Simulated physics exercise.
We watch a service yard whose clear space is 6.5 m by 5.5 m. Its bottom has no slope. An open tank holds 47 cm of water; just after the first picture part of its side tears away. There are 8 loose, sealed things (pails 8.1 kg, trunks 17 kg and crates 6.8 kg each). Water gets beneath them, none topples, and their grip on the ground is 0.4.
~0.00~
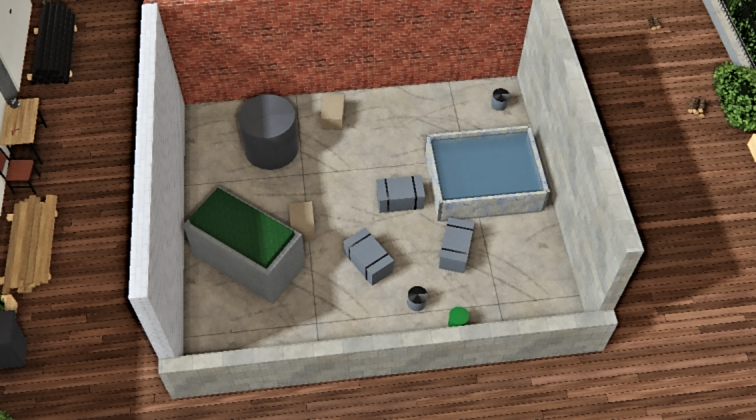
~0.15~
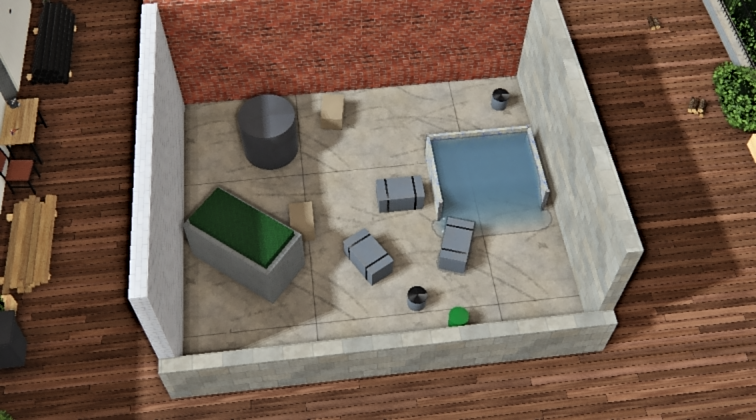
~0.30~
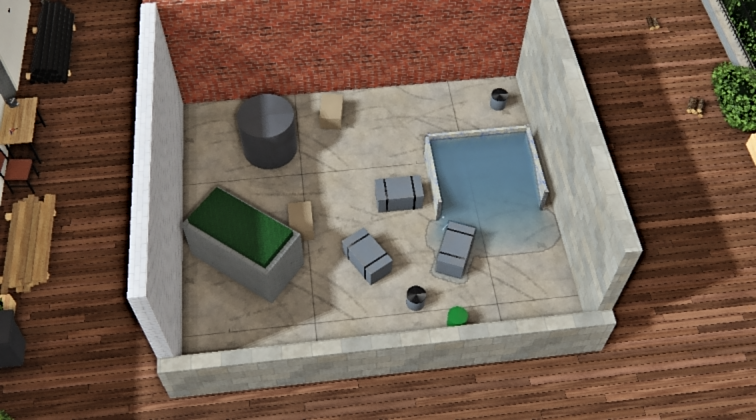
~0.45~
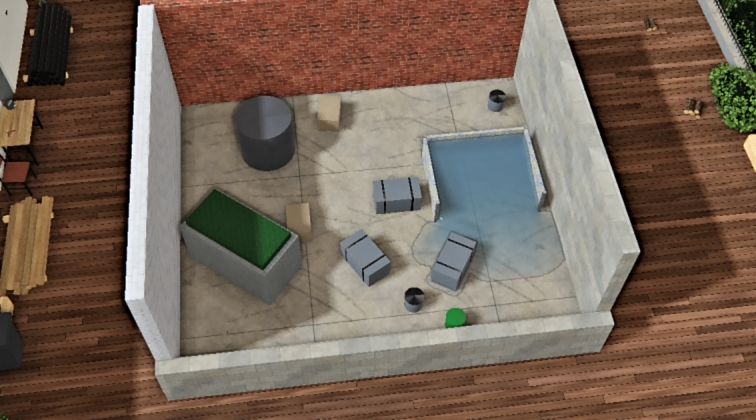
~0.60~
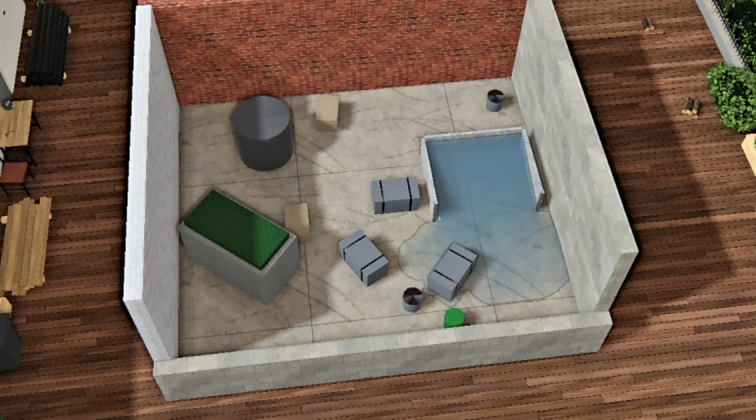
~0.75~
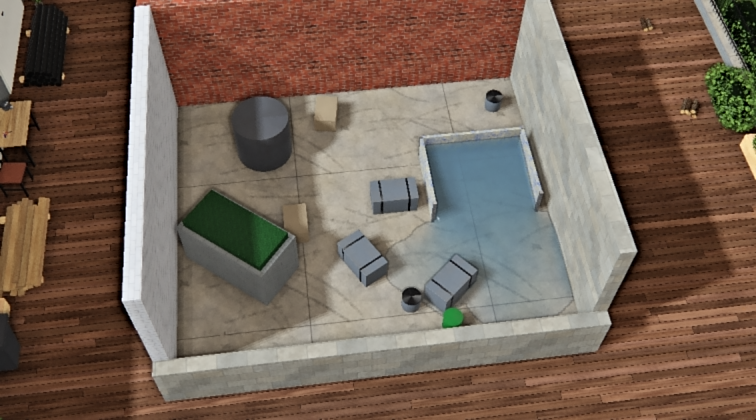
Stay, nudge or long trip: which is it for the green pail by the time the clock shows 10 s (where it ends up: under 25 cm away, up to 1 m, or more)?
Green pail gets carried off.
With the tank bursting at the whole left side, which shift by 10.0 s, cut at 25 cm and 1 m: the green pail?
In that case the green pail stays put.
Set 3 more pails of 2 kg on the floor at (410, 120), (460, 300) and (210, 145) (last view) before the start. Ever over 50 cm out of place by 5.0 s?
In turn: Short of it, past it, under.
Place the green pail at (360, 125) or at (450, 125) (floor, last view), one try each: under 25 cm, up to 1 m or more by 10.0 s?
In turn: It barely shifts; it barely shifts.
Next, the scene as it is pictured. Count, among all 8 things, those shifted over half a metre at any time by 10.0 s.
5 of them.
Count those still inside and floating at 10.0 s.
At that moment 1.
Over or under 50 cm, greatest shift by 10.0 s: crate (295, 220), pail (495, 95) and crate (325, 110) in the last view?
In turn: More, short of it, short of it.
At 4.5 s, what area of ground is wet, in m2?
About 18 m2.
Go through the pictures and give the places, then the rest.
In the first frame, the green pail at (459, 316) rests on the ground; water covers 2.5 m2; 0 of 8 have shifted.
In the second frame, the green pail at (459, 316), on the bottom; 3.3 m2 under water; 0 of 8 have shifted.
In the third frame, the green pail at (458, 315) rests on the ground; water covers 4.1 m2; 1 of 8 have shifted.
In the fourth frame, the green pail at (456, 317) rests on the ground; 5.2 m2 under water; 1 of 8 have shifted.
In the fifth frame, the green pail at (454, 317) rests on the ground; 6.3 m2 under water; 1 of 8 have shifted.
In the sixth frame, the green pail at (453, 317), on the bottom; 7.5 m2 under water; 1 of 8 have shifted.
After 2.0 s the green pail is near (424, 329), 0.5 m from its start, afloat; 2 afloat.
After 4.5 s the green pail is near (259, 320), 3.1 m from its start, aground; 1 afloat.
After 7.0 s the green pail is near (245, 327), 3.3 m from its start, aground; 1 afloat.
After 10.0 s the green pail is near (255, 323), 3.1 m from its start, aground; 1 afloat.
